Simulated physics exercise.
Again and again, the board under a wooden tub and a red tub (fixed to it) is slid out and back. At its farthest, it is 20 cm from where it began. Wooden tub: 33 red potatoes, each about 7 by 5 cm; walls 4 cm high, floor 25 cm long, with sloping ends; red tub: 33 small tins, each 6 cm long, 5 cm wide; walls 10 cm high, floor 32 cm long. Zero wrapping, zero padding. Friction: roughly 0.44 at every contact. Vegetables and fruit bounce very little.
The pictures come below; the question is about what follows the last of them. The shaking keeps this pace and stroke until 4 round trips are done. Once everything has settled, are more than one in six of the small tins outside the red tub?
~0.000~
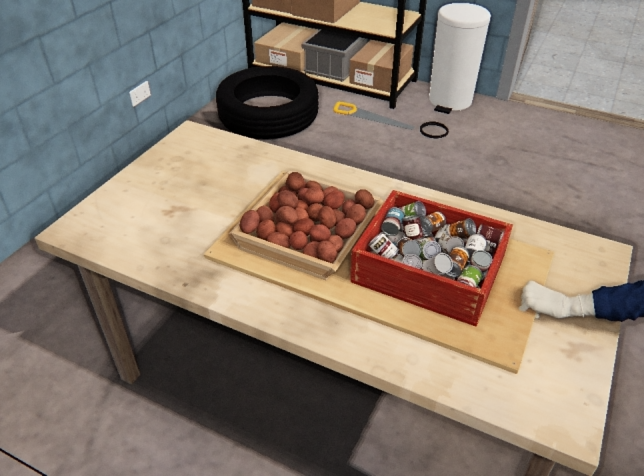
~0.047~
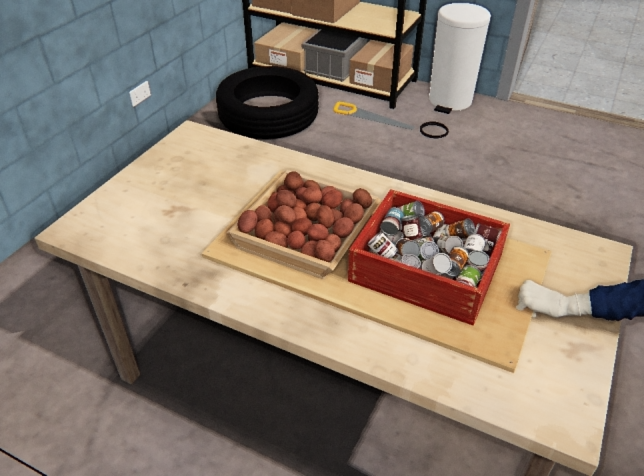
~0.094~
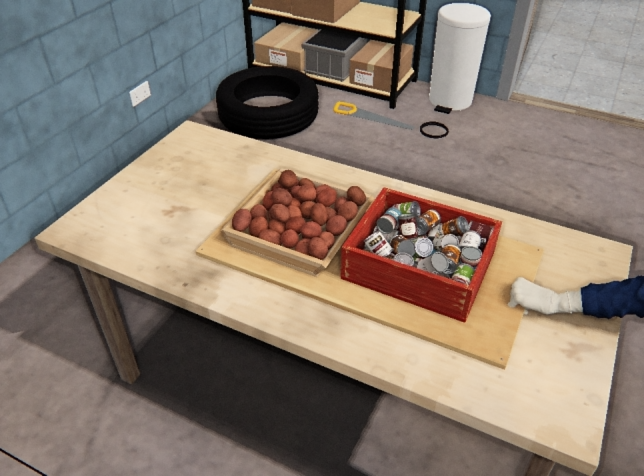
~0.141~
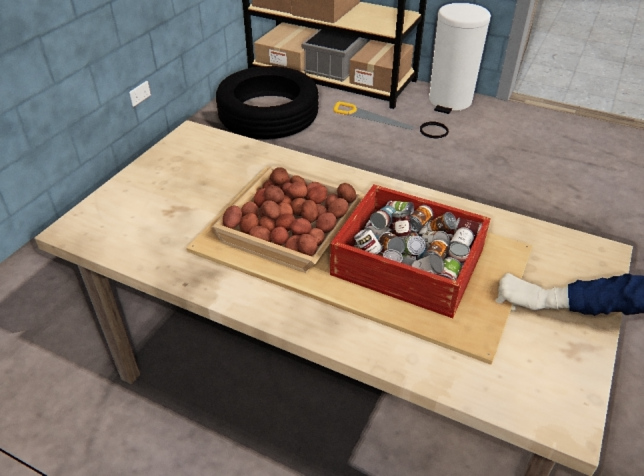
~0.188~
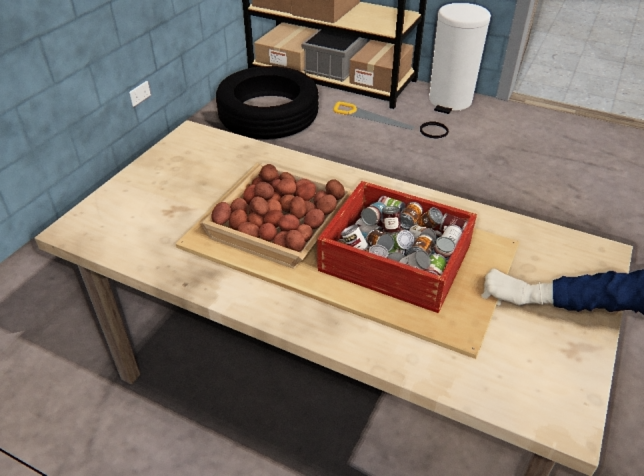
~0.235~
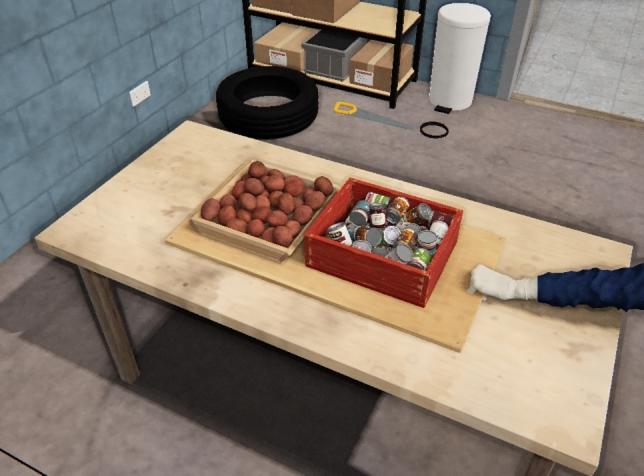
No.
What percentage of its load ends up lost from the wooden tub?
Wooden tub: 10%.
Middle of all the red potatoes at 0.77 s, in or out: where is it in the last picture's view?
I'd say near (304, 216).
After 0.77 s, the wooden tub is down by 1 of 33 and the red tub has all 33.
After 1.43 s, the wooden tub is down by 1 of 33 and the red tub has all 33.
After 2.36 s, the wooden tub is down by 2 of 33 and the red tub has all 33.
Outcome (at 3.56 s), the wooden tub is down by 3 of 33 and the red tub has all 33. Asked share, 0 of 33, 0 per cent.
